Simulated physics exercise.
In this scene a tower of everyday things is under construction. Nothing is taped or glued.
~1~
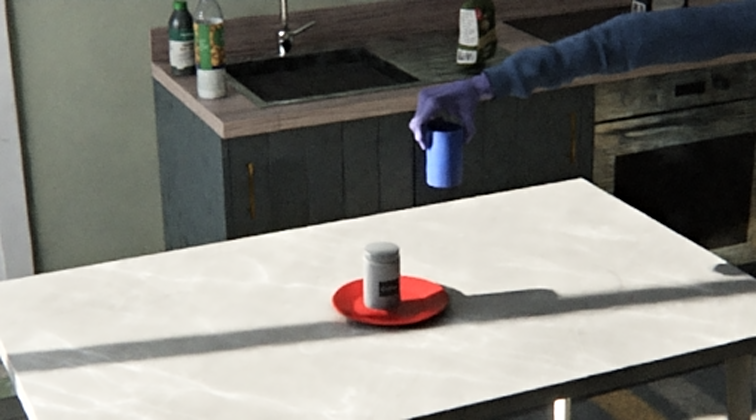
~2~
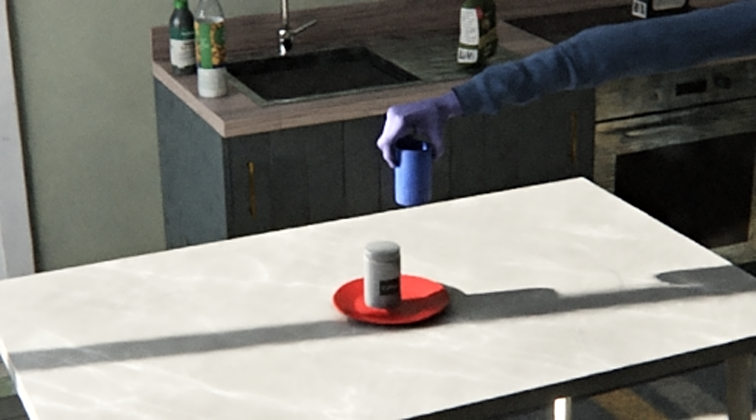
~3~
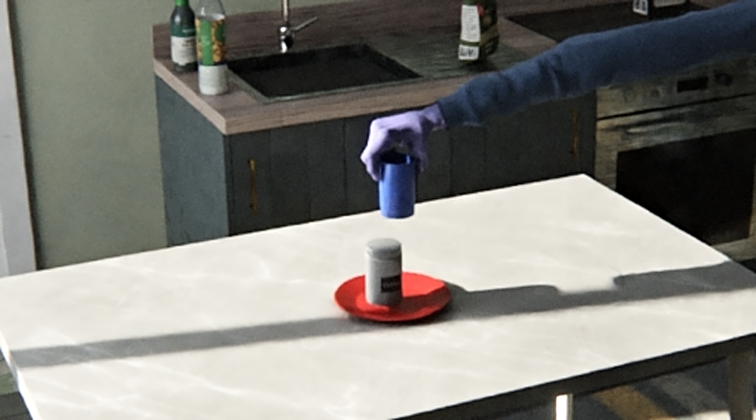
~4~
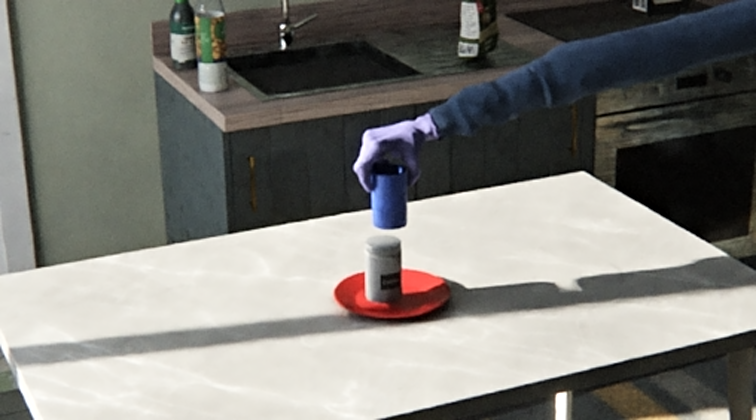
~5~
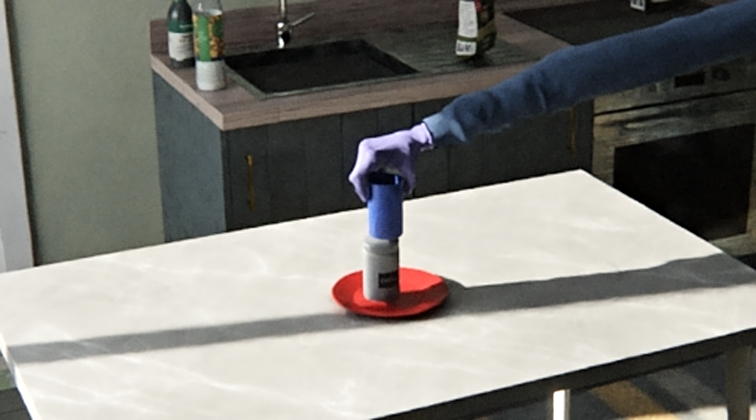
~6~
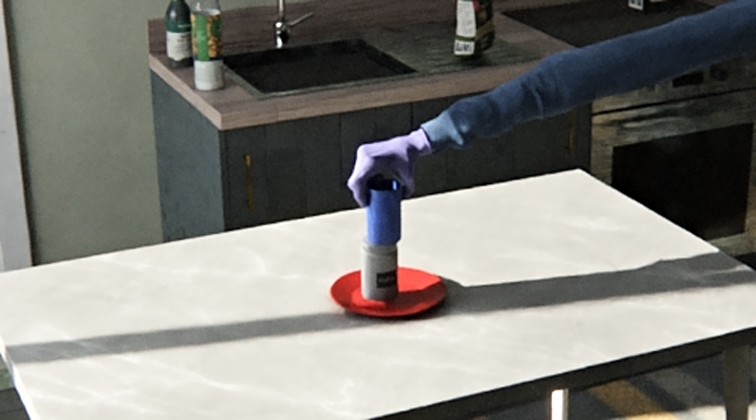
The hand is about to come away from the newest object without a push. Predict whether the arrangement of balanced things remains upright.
It will stay balanced.
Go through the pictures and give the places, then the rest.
In the first frame, coming down; blue cup (445, 154); grey jar (382, 276).
In the second frame, coming down; blue cup (414, 173); grey jar (383, 275).
In the third frame, coming down; blue cup (397, 186); grey jar (384, 272).
In the fourth frame, coming down; blue cup (390, 197); grey jar (384, 269).
In the fifth frame, coming down; blue cup (386, 207); grey jar (382, 268).
In the sixth frame, in place under the hand; blue cup (384, 212); grey jar (380, 267).
Then, 0.30 s on from there, no change.
Then, 0.70 s on from there, blue cup resting near (384, 212).
In the end, all 3 unmoved. At the end, from the last picture's camera, blue cup near (384, 212). The pile stays up.
